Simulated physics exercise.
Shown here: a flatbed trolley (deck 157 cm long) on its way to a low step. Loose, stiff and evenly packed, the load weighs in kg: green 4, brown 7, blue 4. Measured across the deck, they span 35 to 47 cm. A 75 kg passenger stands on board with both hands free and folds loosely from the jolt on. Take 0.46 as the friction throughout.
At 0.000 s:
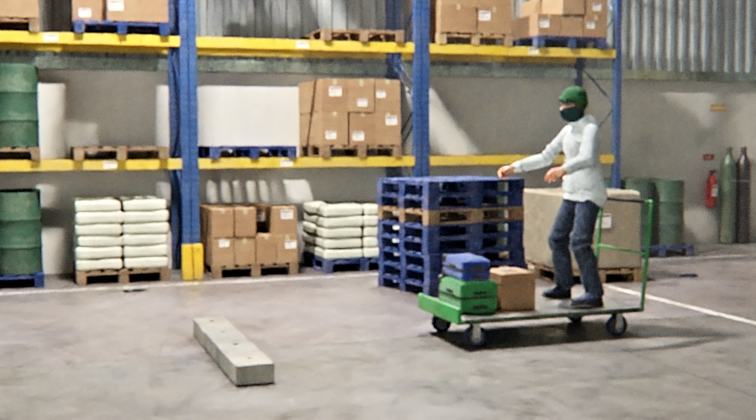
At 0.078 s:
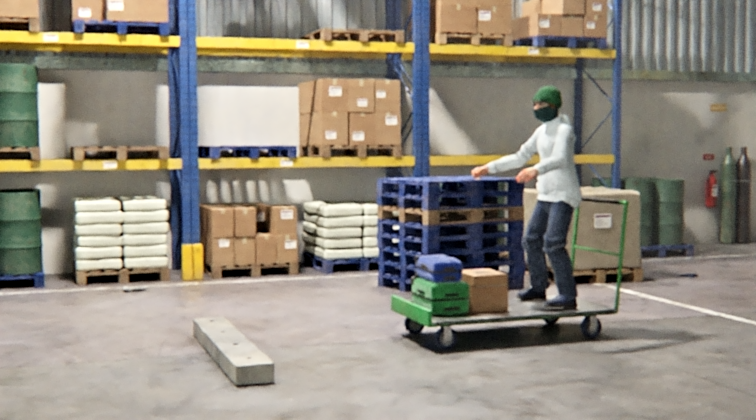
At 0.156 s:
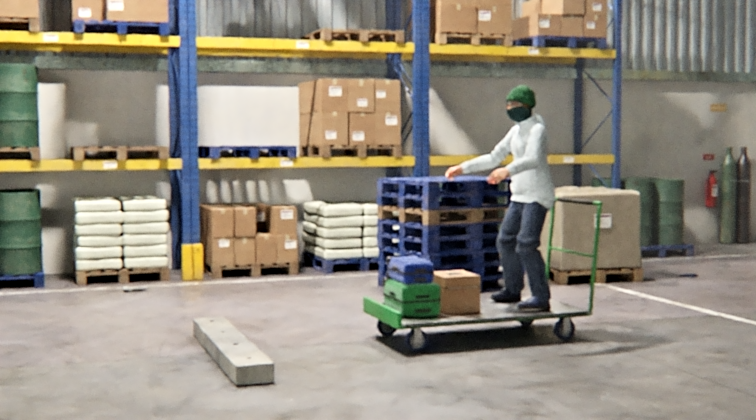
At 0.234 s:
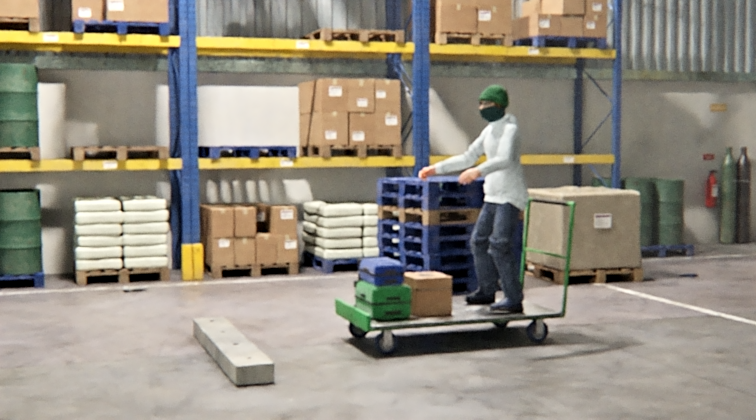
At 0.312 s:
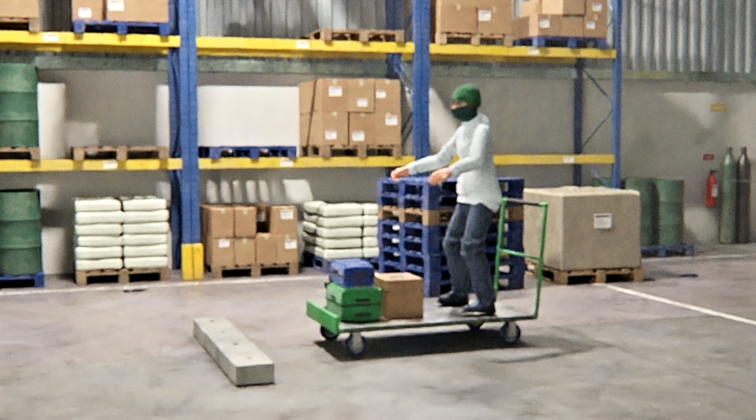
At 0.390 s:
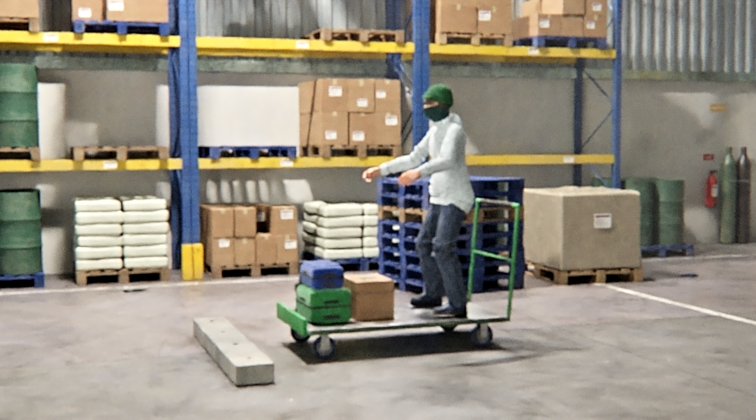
A green flatbed trolley carrying a standing person with arms outstretched, suitcases and a box rolls left across a warehouse floor.
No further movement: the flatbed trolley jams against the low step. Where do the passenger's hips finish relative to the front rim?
The passenger's hips finish beyond the front rim.
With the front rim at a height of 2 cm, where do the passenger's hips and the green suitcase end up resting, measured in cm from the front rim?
In that case hips 30 past, green 10 past.
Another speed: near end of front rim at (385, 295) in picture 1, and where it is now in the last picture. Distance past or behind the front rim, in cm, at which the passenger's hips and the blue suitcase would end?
Hips 40 behind, blue 80 past.
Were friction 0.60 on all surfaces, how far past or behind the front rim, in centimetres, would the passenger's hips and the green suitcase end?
Result: Hips 10 past the rim; green item 20 behind.
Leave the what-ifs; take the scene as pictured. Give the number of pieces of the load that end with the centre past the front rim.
Count of them: 1.
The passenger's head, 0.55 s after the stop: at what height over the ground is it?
Height: Approx. 60 cm.
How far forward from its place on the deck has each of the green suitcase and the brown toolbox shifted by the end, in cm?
Ahead by: Green 5, brown 10 (cm).
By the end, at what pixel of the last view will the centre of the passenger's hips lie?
Around (177, 346).
Impact comes at 0.52 s.
After 0.77 s the passenger's hips are 59 cm behind the rim, near (311, 230) in the last picture's view.
After 1.07 s the passenger's hips are 2 cm behind the rim, near (235, 273) in the last picture's view.
After 1.52 s the passenger's hips are 42 cm past the rim, near (176, 346) in the last picture's view.
At rest, 2.7 s, past the rim, blue suitcase and the passenger's hips; behind it, green suitcase and brown toolbox.
